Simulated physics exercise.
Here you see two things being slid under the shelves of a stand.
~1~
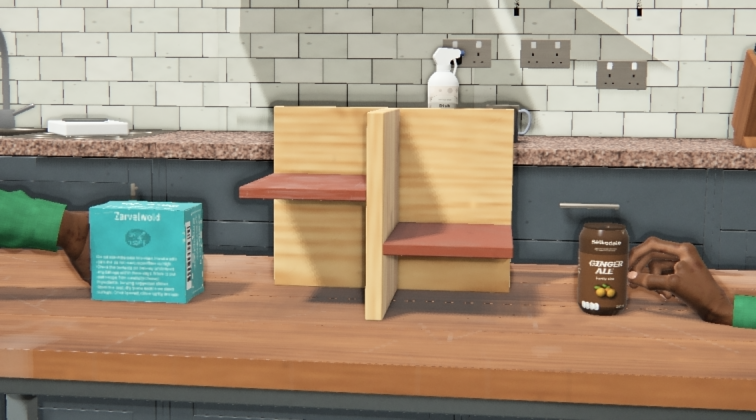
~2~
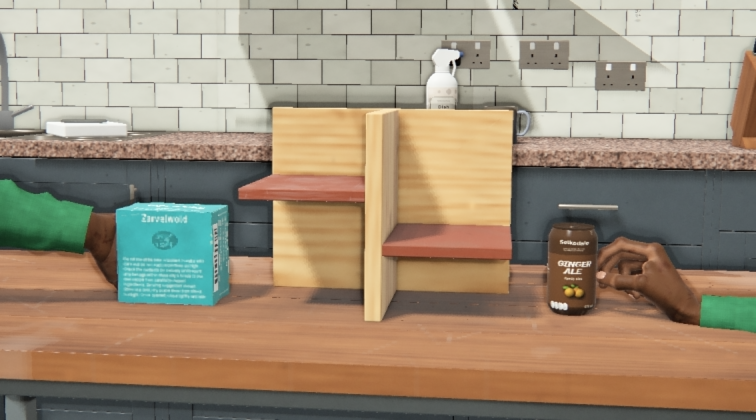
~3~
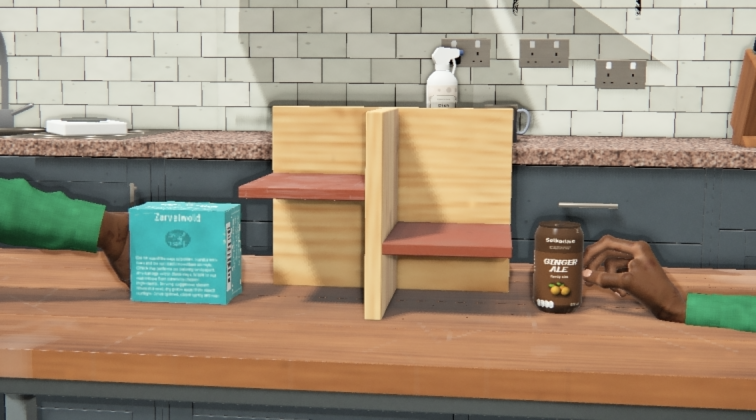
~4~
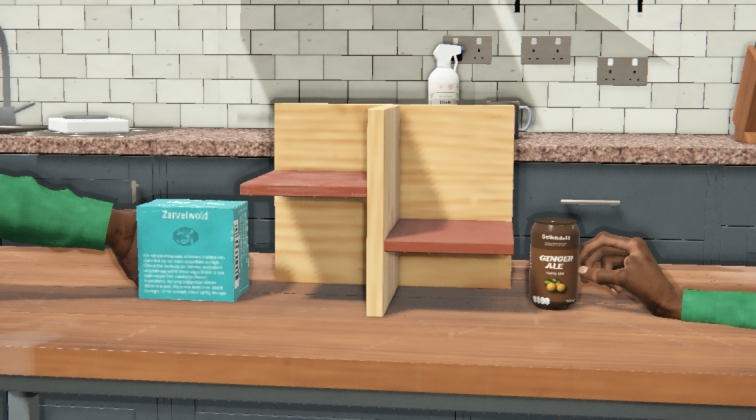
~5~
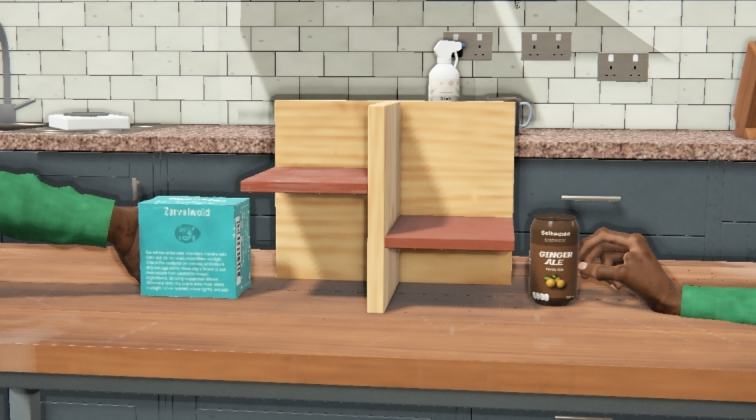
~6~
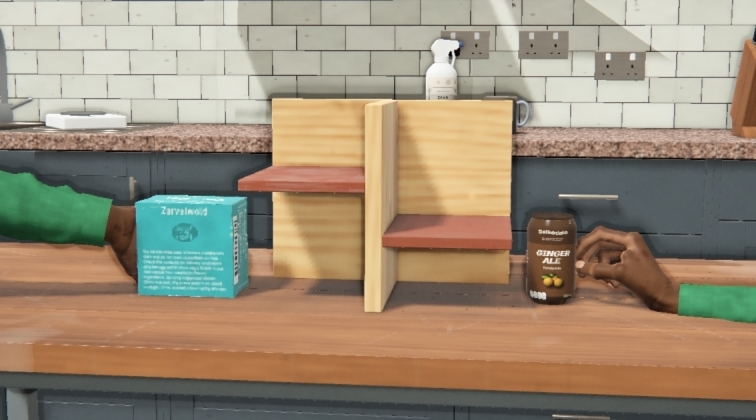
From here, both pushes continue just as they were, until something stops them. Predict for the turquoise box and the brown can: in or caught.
Turquoise box: Enough clearance; brown can: Not enough clearance.
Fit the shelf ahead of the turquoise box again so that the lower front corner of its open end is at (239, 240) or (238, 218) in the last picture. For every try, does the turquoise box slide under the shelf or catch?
So, in order, it is held back and after that it is held back.
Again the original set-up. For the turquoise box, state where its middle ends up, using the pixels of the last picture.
It ends up close to (309, 248).
Then, 0.32 s past the last view, turquoise box sliding up to the opening near (220, 246); brown can stopped at the opening near (535, 258).
Then, 0.62 s past the last view, turquoise box part of the way in near (267, 247); brown can stopped at the opening near (535, 258).
Finally, the turquoise box slides in, near (309, 248); the brown can catches on the edge, near (535, 258).
